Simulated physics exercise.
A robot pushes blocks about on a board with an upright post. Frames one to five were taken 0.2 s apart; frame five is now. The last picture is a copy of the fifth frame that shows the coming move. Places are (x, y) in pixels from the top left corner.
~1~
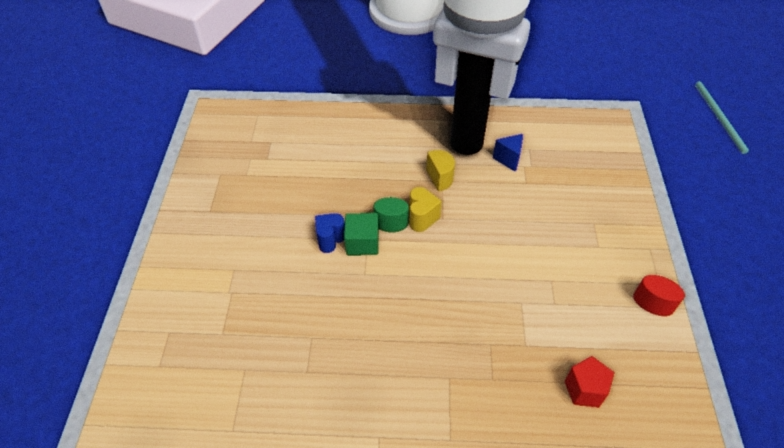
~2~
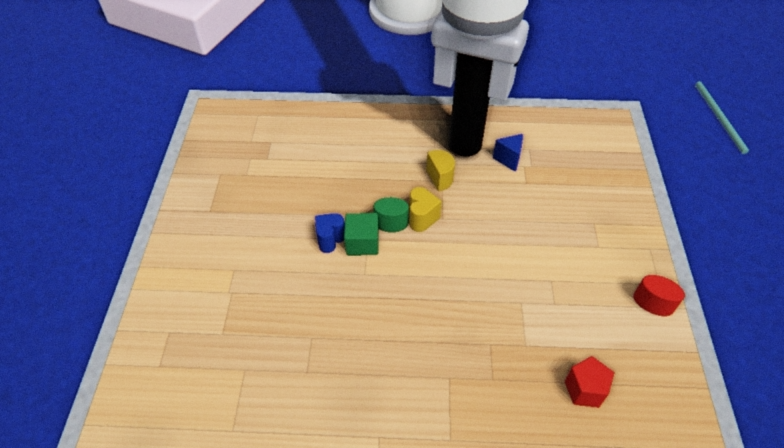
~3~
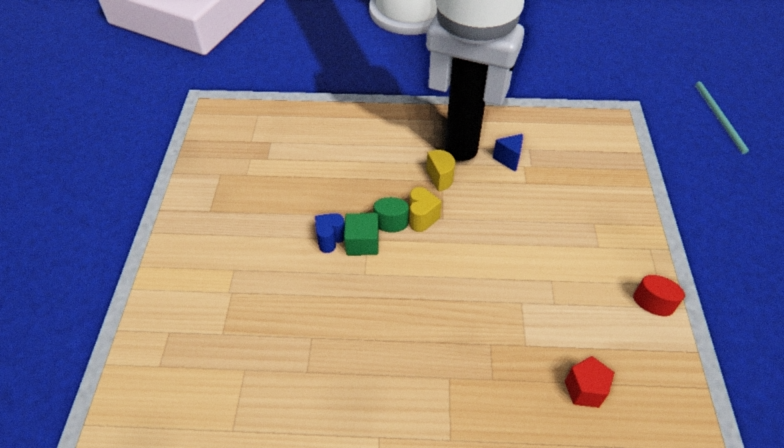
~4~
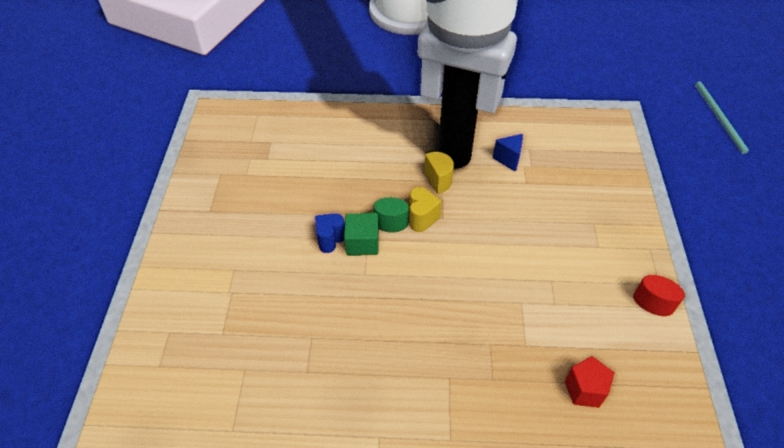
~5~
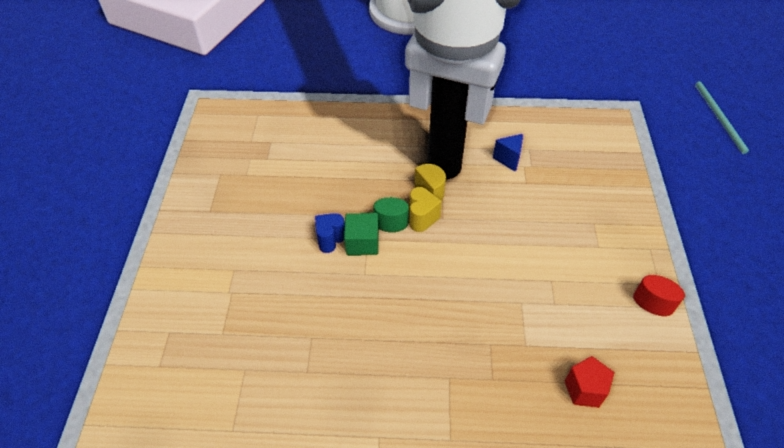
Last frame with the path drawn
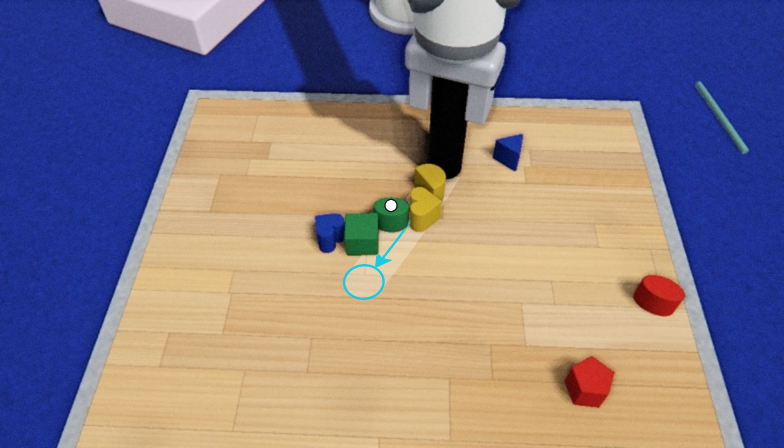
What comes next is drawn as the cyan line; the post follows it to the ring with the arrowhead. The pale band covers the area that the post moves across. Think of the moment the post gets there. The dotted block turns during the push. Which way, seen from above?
Looking down, it rotates clockwise.
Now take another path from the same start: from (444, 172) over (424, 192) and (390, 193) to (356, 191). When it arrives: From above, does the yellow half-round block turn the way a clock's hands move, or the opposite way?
Spin direction: Counter-clockwise.
Path on the board, from (444, 172) through (409, 224) to (364, 282); the dot is on the green oval.
What follows on the original path. One third of the way, post at (421, 202); green oval at (387, 213), turned 70° clockwise; yellow heart-shaped block at (419, 236), turned 15° anticlockwise; yellow half-round block at (419, 214), turned 50° anticlockwise.
Two thirds of the way, post at (395, 238); blue heart-shaped block at (303, 228); green square block at (332, 236), turned 20° clockwise; green oval at (363, 237), turned 100° clockwise; yellow heart-shaped block at (422, 268), turned 75° anticlockwise; yellow half-round block at (402, 252), turned 85° anticlockwise.
At the end, post at (364, 277); blue heart-shaped block at (298, 226); green square block at (323, 237), turned 35° clockwise; green oval at (326, 271), turned 130° clockwise; yellow heart-shaped block at (424, 275), turned 110° anticlockwise; yellow half-round block at (394, 281), turned 150° anticlockwise.
